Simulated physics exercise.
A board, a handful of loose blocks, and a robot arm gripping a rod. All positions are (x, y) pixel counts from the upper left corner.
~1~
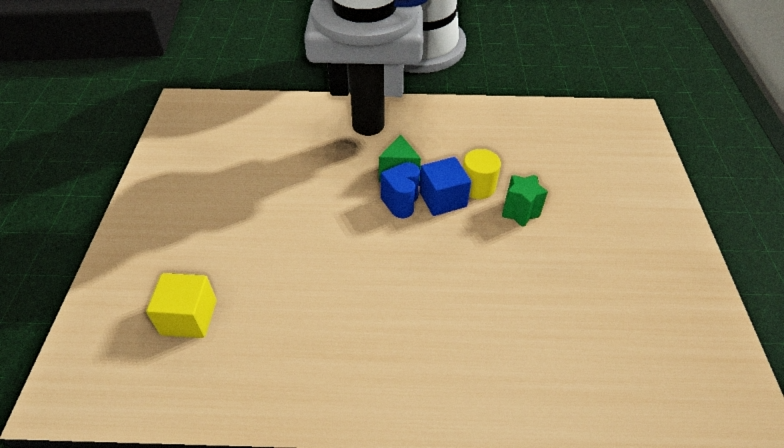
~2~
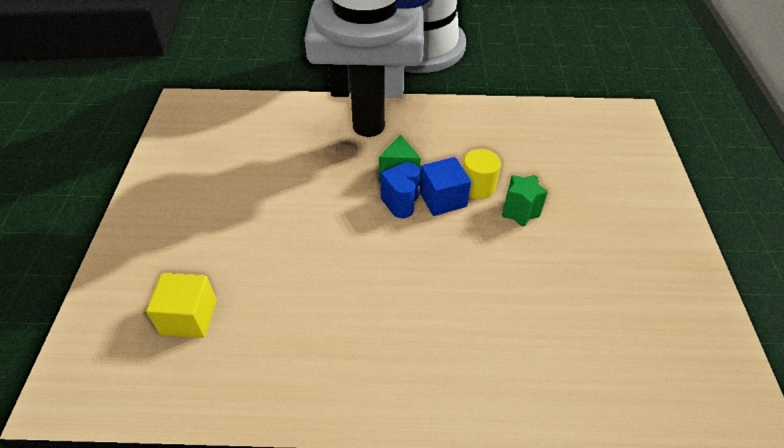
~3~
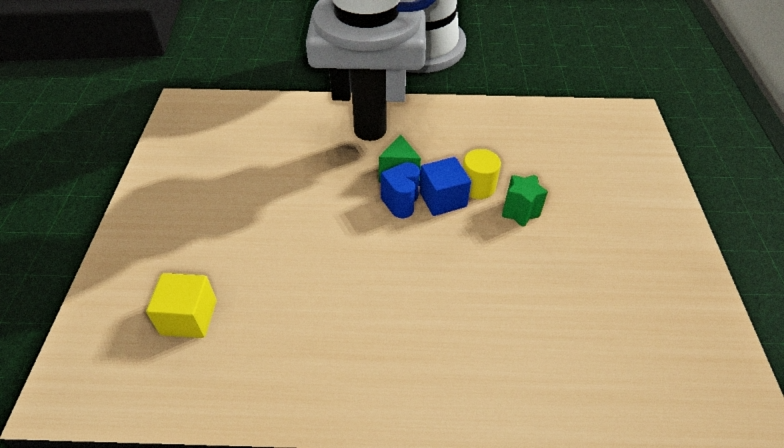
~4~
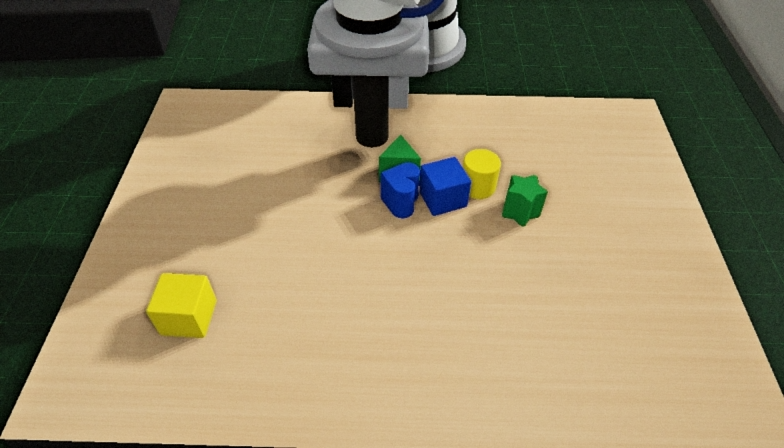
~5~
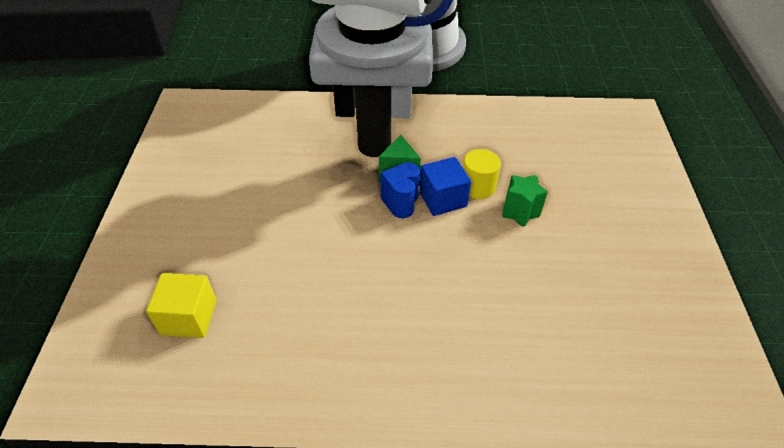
At first, a robot arm holds a dark rod near the back of a wooden board, behind a cluster of green, blue and yellow blocks, with a yellow cube apart at the left. The rod then moves slightly forward toward the green triangular block, while the blocks stay still.
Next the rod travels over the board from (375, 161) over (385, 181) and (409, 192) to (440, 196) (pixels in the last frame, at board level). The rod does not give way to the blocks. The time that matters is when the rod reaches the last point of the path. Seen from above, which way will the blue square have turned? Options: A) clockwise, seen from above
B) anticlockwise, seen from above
Correct choice: B.
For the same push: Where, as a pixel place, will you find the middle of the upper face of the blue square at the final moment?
Final place: (476, 187).
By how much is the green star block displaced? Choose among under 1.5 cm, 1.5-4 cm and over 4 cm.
I reckon it covers less than 1.5 cm.
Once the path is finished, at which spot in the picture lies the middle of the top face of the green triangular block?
It will end up at (459, 153).
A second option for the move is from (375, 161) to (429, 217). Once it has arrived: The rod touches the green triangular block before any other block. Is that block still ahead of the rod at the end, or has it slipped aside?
The block gets away.
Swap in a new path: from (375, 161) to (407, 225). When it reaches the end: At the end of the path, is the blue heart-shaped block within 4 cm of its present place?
I believe not.
What follows on the original path. One third of the way, rod (385, 166); green triangular block (416, 156), turned 20° anticlockwise; blue heart-shaped block (407, 180), turned 20° clockwise.
Two thirds of the way, rod (410, 178); green triangular block (440, 156), turned 35° anticlockwise; blue heart-shaped block (416, 191), turned 25° clockwise; blue square (457, 178).
At the end, rod (441, 182); green triangular block (459, 153), turned 80° anticlockwise; blue heart-shaped block (420, 193), turned 35° clockwise; blue square (476, 187), turned 25° anticlockwise; yellow cylinder (490, 160); green star block not moved.
